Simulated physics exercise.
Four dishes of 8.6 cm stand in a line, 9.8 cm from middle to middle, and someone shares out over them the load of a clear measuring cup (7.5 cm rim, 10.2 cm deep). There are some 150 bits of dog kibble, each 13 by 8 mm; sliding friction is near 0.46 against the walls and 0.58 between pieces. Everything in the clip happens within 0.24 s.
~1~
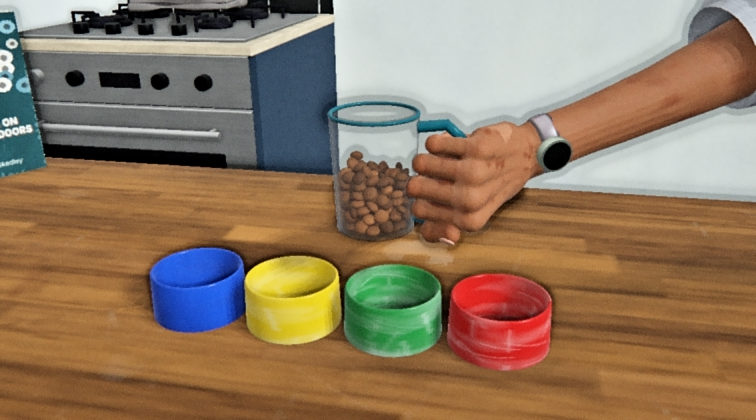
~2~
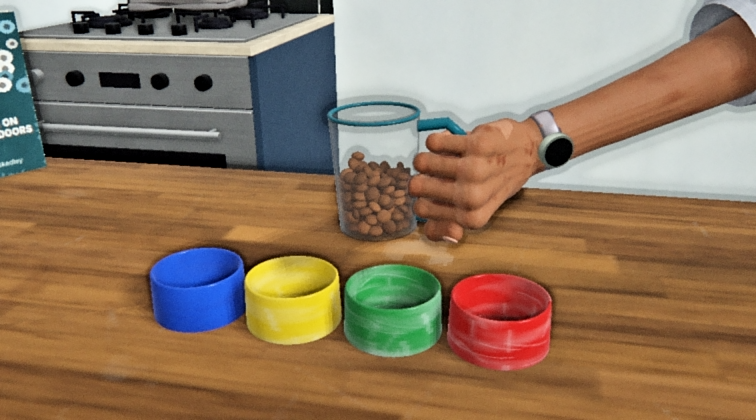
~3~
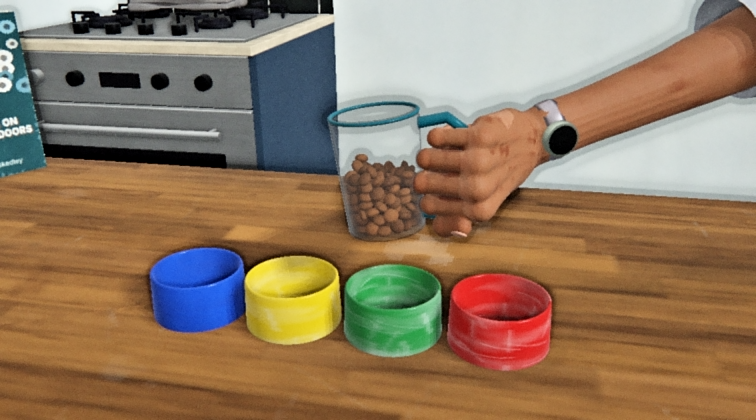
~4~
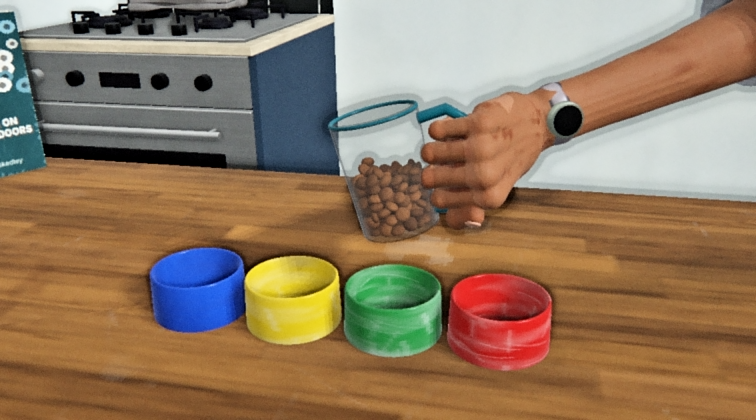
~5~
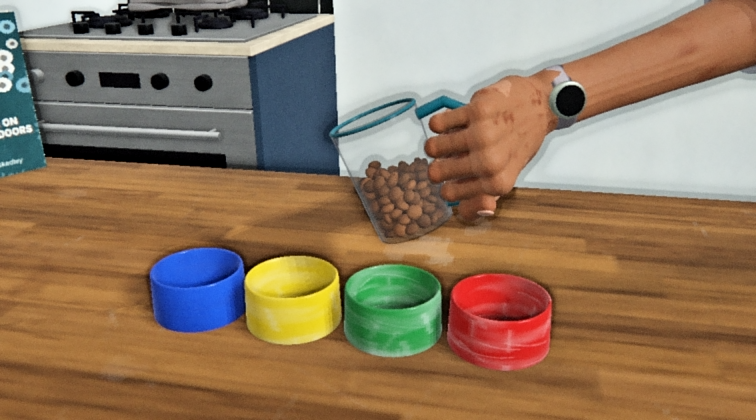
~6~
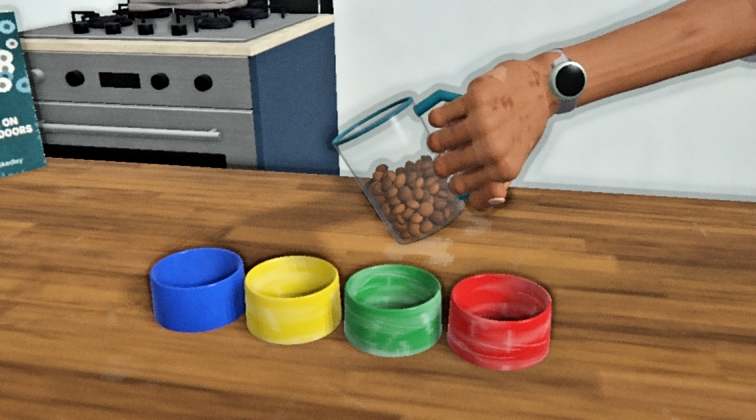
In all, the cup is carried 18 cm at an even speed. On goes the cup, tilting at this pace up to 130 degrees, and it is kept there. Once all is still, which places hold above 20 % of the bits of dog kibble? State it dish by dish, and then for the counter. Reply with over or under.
Red over, blue under, green over, yellow under, counter over.
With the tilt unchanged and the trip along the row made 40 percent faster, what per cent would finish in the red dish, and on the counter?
Red: 100; counter: 0.
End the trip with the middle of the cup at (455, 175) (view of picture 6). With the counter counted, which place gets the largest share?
Result: Biggest portion at green.
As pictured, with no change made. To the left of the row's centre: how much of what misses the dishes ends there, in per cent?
0 per cent.
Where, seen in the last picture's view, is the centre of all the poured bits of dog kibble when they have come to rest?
Centre at rest, approx.: (445, 324) px.
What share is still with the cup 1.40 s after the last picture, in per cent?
Around 0 in a hundred.
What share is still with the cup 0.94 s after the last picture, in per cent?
Somewhere close to 0 percent.
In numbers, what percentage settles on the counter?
About 35 percent.
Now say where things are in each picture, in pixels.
Cup at (375, 171), tilt 0 degrees, lip at (331, 111), moved 0.0 cm; middle of the pieces at (381, 194); blue dish at (197, 268); yellow dish at (292, 277); green dish at (393, 287); red dish at (501, 297), in the first frame.
Cup at (376, 171), tilt 2 degrees, lip at (331, 113), moved 0.1 cm; middle of the pieces at (383, 194), in the second frame.
Cup at (381, 171), tilt 6 degrees, lip at (331, 117), moved 0.5 cm; middle of the pieces at (389, 194), in the third frame.
Cup at (388, 172), tilt 14 degrees, lip at (332, 123), moved 1.1 cm; middle of the pieces at (399, 193), in the fourth frame.
Cup at (395, 172), tilt 22 degrees, lip at (333, 132), moved 1.7 cm; middle of the pieces at (409, 192), in the fifth frame.
Cup at (402, 173), tilt 30 degrees, lip at (336, 140), moved 2.4 cm; middle of the pieces at (418, 191); blue dish at (197, 268); yellow dish at (292, 277); green dish at (393, 287); red dish at (501, 297), in the sixth frame.
Then, 0.56 s after the last picture, tilt 121 degrees; cup holds 90 %, green 5 %.
Then, 0.94 s after the last picture, tilt 130 degrees; cup holds 0 %, red 35 %, green 30 %.
Then, 1.40 s after the last picture, tilt 130 degrees; cup holds 0 %, red 35 %, green 30 %.
In the end, red 35 %, blue 0 %, green 30 %, yellow 0 %, counter 35 %.
